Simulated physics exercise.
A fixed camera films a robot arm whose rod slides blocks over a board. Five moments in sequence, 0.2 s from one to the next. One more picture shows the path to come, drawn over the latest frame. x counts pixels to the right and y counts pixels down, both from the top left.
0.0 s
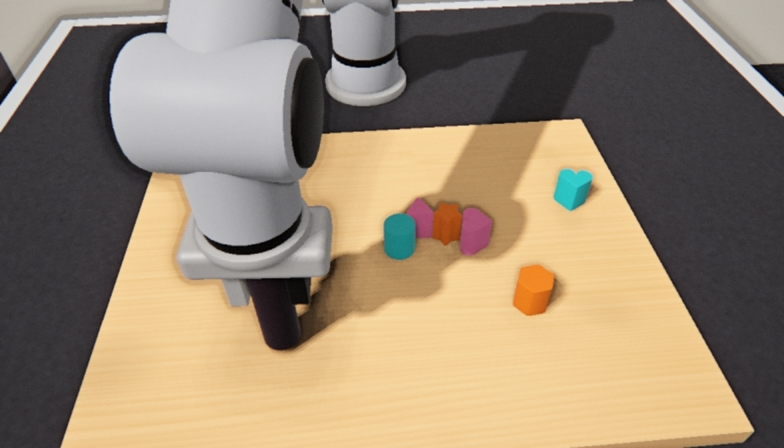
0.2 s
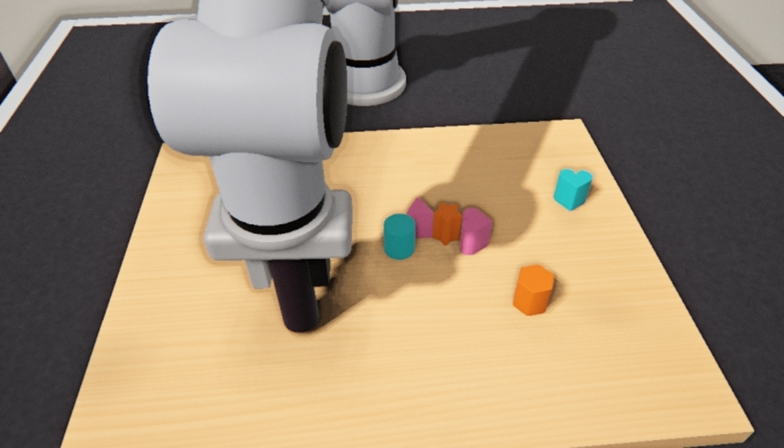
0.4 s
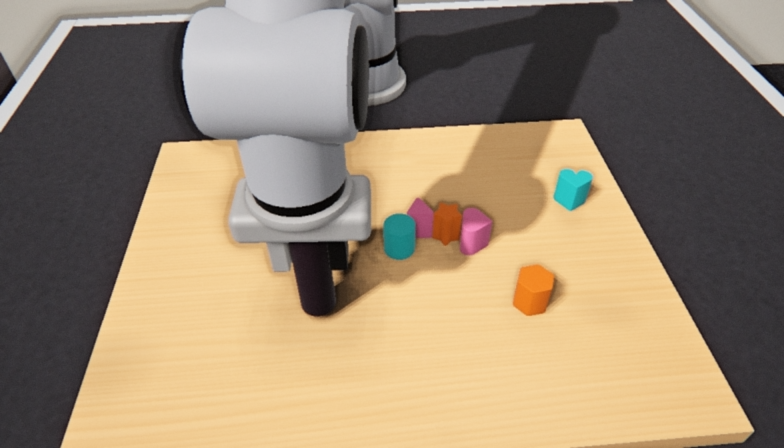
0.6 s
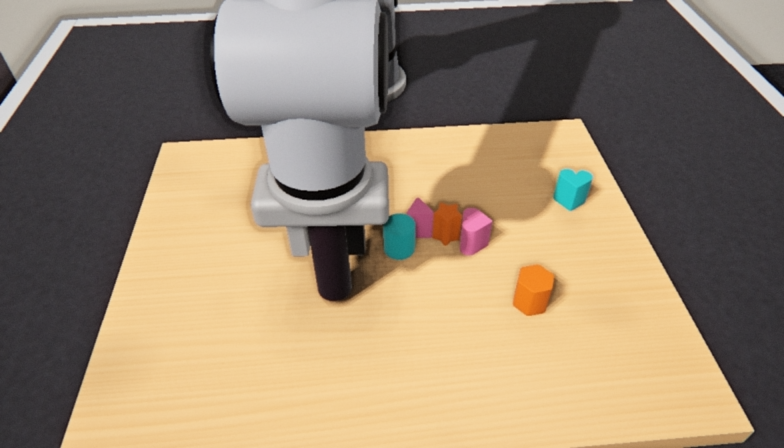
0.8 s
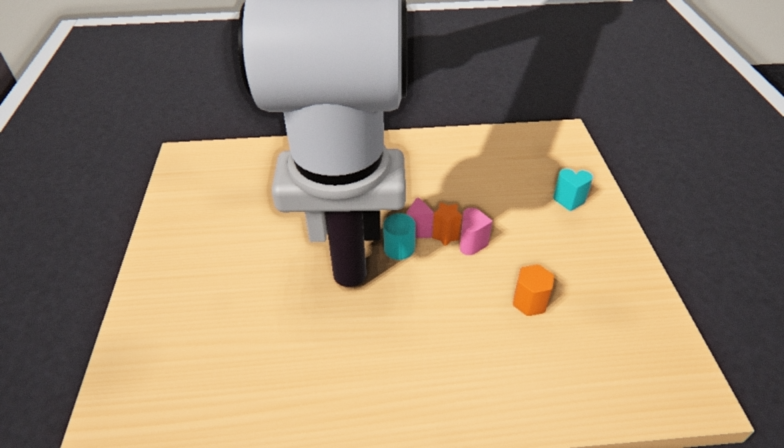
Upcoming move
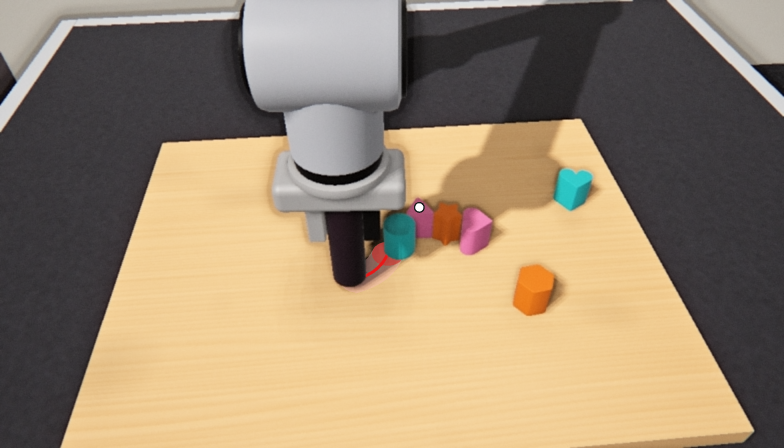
A gray robotic arm with a dark rod glides steadily rightward and away from the viewer over a wooden board, nearing a turquoise round block beside pink and orange ones, while all the blocks stay still.
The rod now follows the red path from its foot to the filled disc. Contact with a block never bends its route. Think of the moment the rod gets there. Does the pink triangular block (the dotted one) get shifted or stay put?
The pink triangular block will not stay where it is.
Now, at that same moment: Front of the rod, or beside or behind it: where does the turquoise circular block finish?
By the time the path ends, the turquoise circular block is still sitting right in front of the rod.
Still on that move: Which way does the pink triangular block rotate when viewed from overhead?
Rotation: Clockwise.
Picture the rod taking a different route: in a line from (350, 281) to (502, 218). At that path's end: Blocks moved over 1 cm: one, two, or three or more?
Total moved: Three or more.
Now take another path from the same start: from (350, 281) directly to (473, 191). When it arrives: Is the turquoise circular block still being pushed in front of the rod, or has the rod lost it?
I'm fairly sure the turquoise circular block rides along ahead of the rod to the very end.
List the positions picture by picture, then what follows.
In the first frame, rod tip at (283, 335); block tops, turquoise circular block at (399, 224); pink triangular block at (419, 207); orange star at (448, 211).
In the second frame, rod at (301, 319); blocks unchanged.
In the third frame, rod at (319, 303); blocks unchanged.
In the fourth frame, rod at (335, 288); blocks unchanged.
In the fifth frame, rod at (350, 275); turquoise circular block at (399, 224); pink triangular block at (419, 207); orange star at (448, 211).
Path on the board, from (350, 281) through (367, 275) and (380, 265) to (388, 253); the dot is on the pink triangular block.
The first path, step by step. Halfway along, rod at (375, 264); nothing pushed yet.
At the end, rod at (388, 247); turquoise circular block at (409, 212); pink triangular block at (426, 200), turned 40° clockwise; orange star in place.
